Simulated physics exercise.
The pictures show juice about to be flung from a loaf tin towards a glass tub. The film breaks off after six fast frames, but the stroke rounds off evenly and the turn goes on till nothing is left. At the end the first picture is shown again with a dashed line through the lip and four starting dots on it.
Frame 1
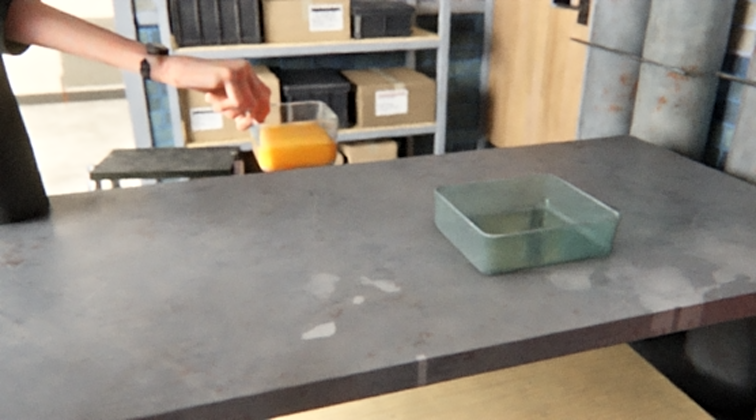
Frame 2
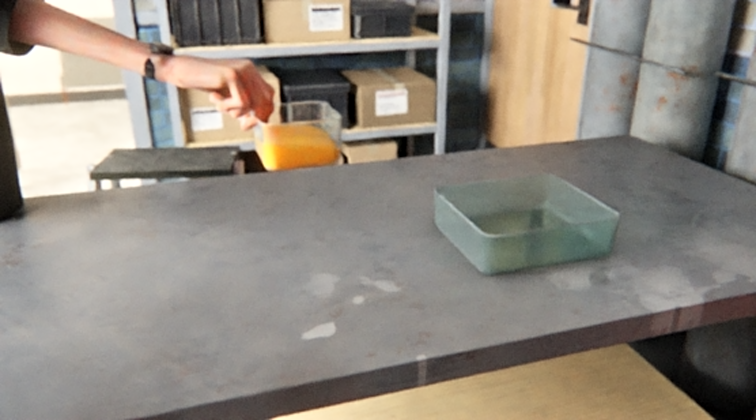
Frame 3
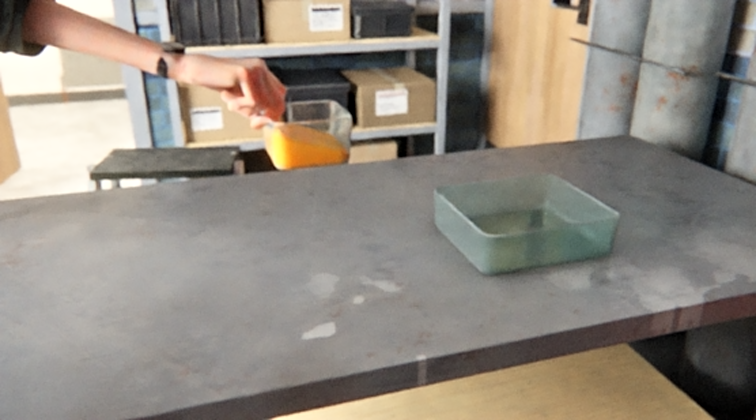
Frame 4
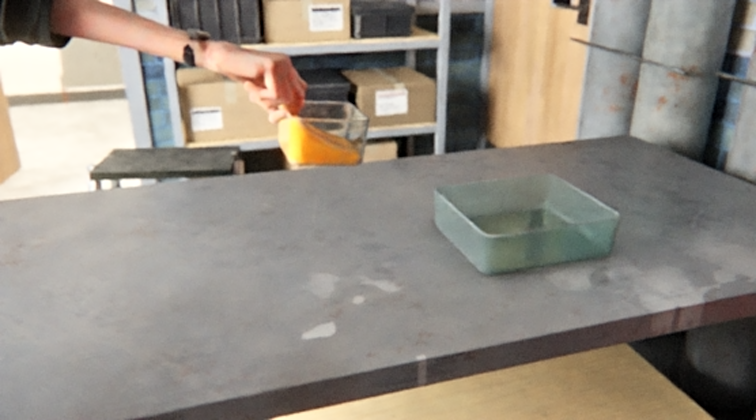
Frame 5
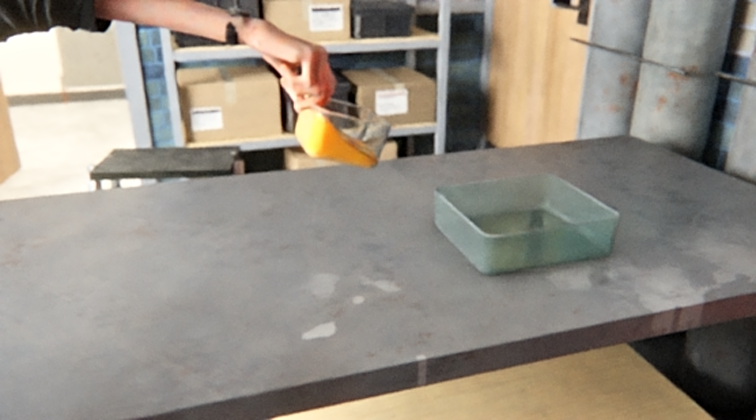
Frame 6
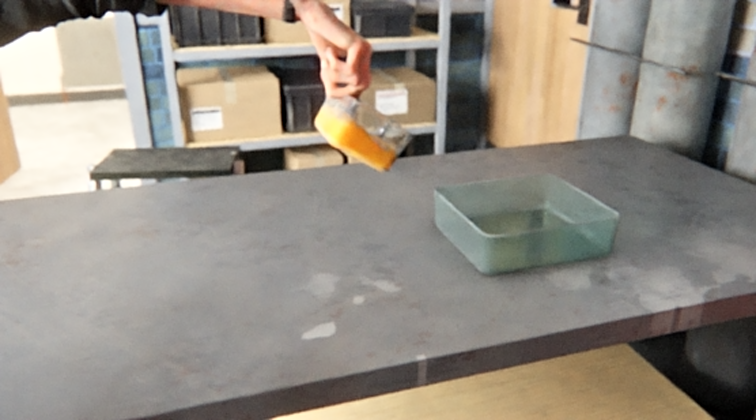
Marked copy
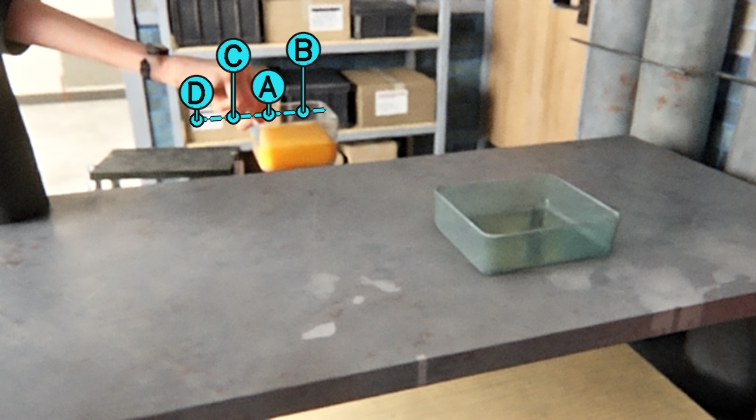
A hand held a clear container of orange juice above a gray table, then moved it right toward a greenish glass tub, tilting it more and more steeply while the juice stayed inside.
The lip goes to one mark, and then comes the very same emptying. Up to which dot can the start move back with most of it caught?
Dot A.
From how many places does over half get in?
Two of the four.
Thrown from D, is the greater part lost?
Yes, it does.
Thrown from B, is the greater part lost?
No, that is safe.
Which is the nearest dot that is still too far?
The answer is C.
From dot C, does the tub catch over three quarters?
No, less.
On the marked copy, A at (268, 114); B at (303, 111); C at (233, 117); D at (196, 120).
Choosing A, about 64 % lands in the tub, 18 % falls short and 18 % goes beside or beyond.
Choosing B, about 73 % lands in the tub, 8 % falls short and 19 % goes beside or beyond.
Choosing C, about 29 % lands in the tub, 63 % falls short and 8 % goes beside or beyond.
Choosing D, about 0 % lands in the tub, 98 % falls short.
